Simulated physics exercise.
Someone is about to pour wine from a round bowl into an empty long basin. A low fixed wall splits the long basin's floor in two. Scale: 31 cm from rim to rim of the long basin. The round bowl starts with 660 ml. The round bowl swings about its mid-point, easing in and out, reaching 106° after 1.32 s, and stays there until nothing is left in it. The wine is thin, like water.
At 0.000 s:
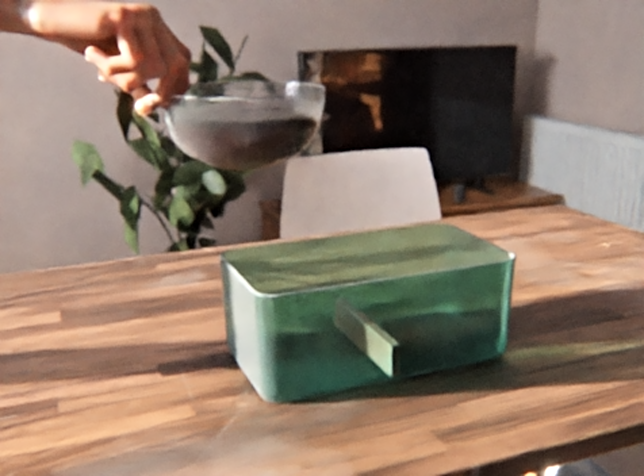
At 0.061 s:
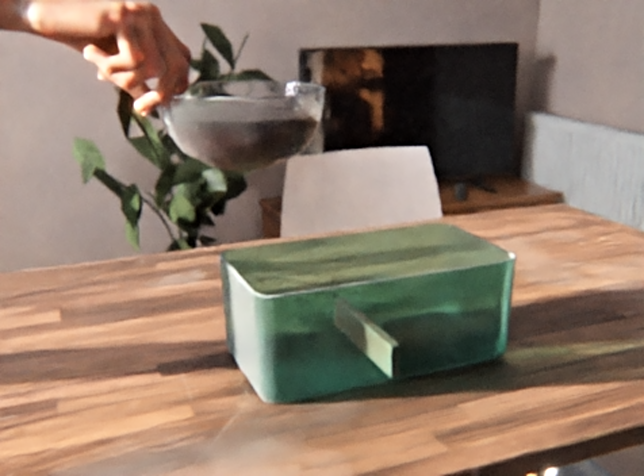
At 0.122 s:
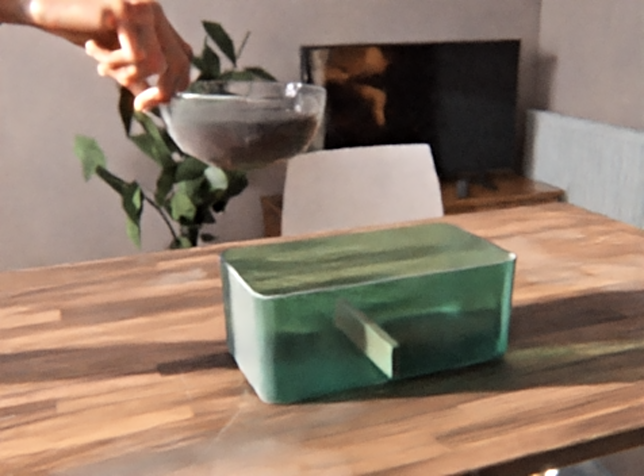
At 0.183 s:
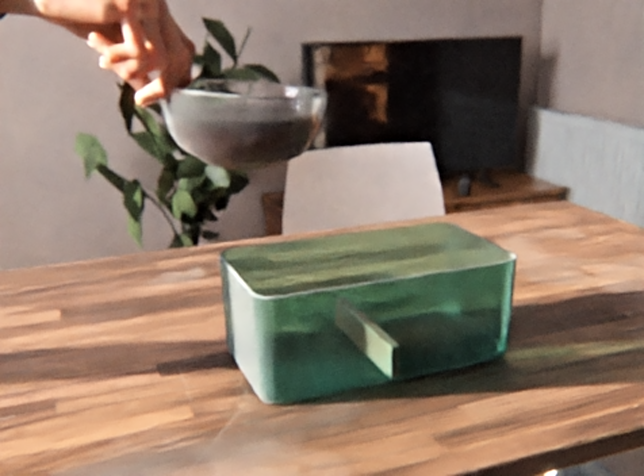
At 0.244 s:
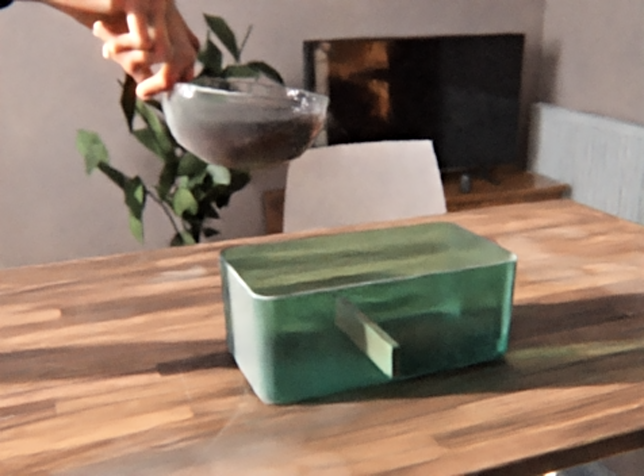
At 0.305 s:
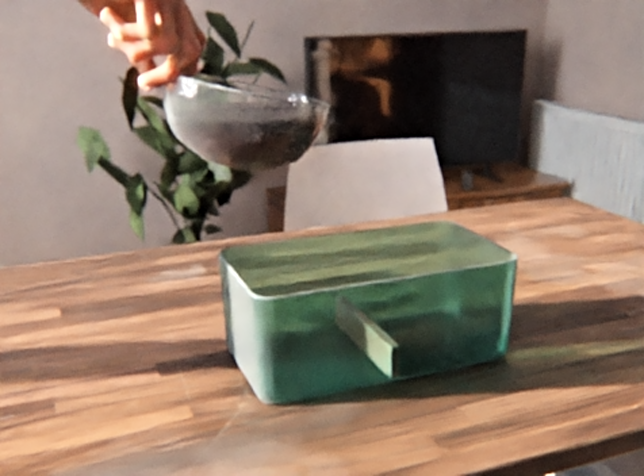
In the video, a hand holds a clear round bowl of dark liquid above a green, see-through long basin on a wooden table, and slowly tilts the bowl slightly so its right rim dips while the basin stays still.
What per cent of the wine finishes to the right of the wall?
About 61 per cent.
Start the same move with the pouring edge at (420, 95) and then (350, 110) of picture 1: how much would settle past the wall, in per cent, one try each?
In turn about 80 and 80 per cent.
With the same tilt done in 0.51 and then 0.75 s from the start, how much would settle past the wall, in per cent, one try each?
In turn about 35 and 45 per cent.
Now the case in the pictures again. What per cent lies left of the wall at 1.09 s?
About 30 per cent.
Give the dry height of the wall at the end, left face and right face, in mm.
Left about 26 mm, right about 20 mm.
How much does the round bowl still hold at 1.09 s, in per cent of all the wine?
Near 2 in a hundred.
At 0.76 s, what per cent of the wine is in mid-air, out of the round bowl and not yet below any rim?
Some 36 per cent.
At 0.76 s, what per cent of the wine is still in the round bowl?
About 48 per cent.
By 0.76 s the tilt is 65° and 48 per cent is still to pour, 4 is left of the wall and 13 right of it.
By 1.09 s the tilt is 98° and 2 per cent is still to pour, 30 is left of the wall and 60 right of it.
By 1.44 s the tilt is 106° and 0 per cent is still to pour, 39 is left of the wall and 61 right of it.
By 1.82 s the tilt is 106° and 0 per cent is still to pour, 39 is left of the wall and 61 right of it.
At rest 39 per cent lies left of the wall, 61 right of it and 1 outside.
